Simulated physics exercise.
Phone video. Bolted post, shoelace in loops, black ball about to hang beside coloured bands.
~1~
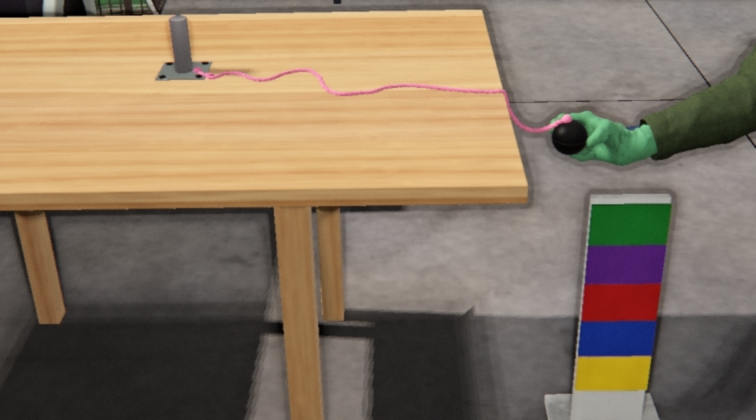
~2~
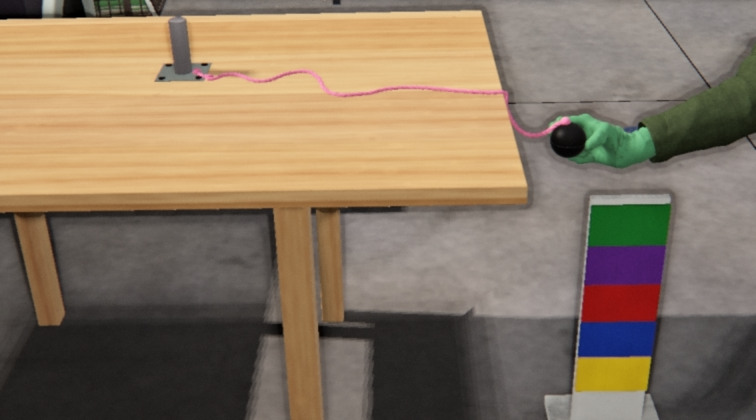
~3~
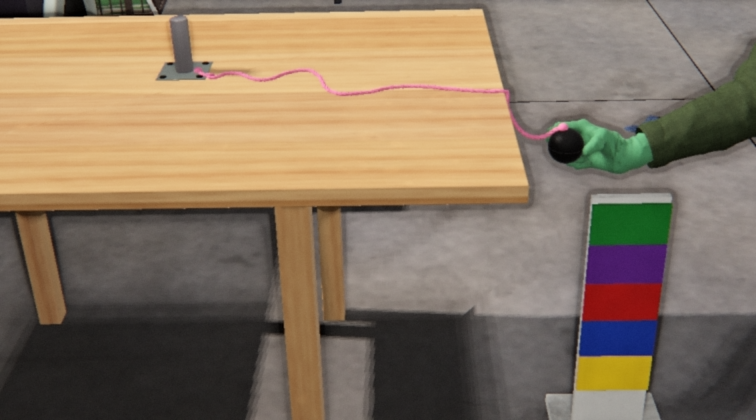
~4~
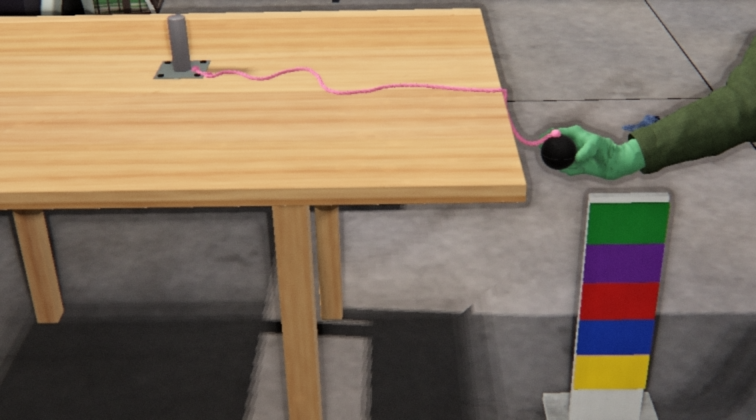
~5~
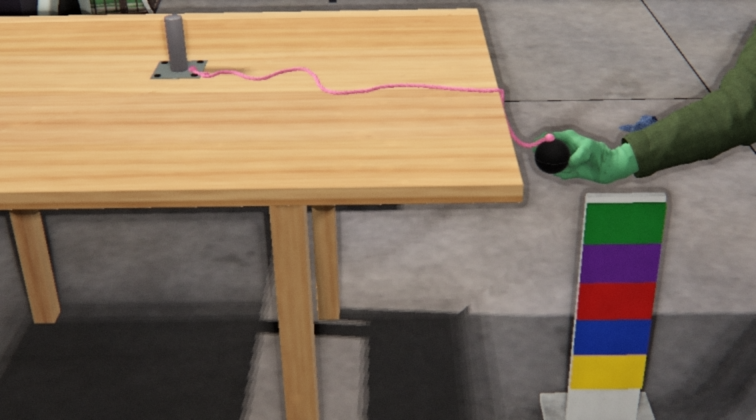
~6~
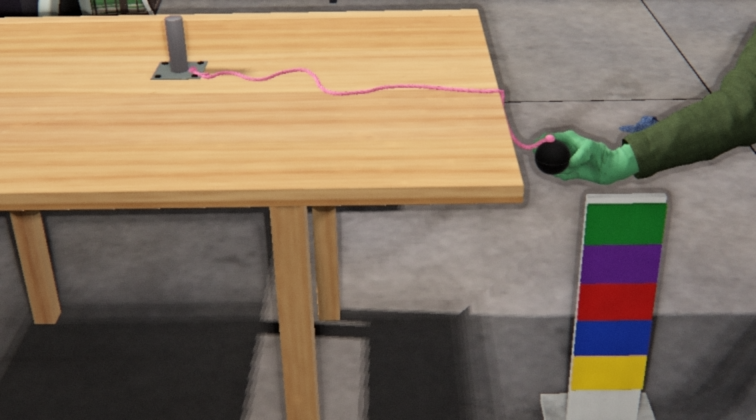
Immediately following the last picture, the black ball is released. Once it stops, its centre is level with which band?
The purple band.
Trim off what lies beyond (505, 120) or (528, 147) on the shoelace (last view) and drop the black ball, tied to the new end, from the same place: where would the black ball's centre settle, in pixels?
The pixels are close to (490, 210) for the first and (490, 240) for the second.
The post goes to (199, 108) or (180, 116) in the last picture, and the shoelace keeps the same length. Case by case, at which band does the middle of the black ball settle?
Try one - red; try two - red.
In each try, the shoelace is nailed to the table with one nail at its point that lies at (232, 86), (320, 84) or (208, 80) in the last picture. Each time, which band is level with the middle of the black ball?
Going through the tries in order, you get purple, green and purple.
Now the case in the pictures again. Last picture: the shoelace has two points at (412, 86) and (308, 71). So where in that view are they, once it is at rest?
First: (495, 88). Second: (346, 78).
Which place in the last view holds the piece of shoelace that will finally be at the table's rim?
(419, 87), give or take.
Soon after, ball near (448, 229); level with purple.
Then, ball near (503, 260); level with purple.
At rest, ball near (504, 261); level with purple. Its middle rests at the purple band.
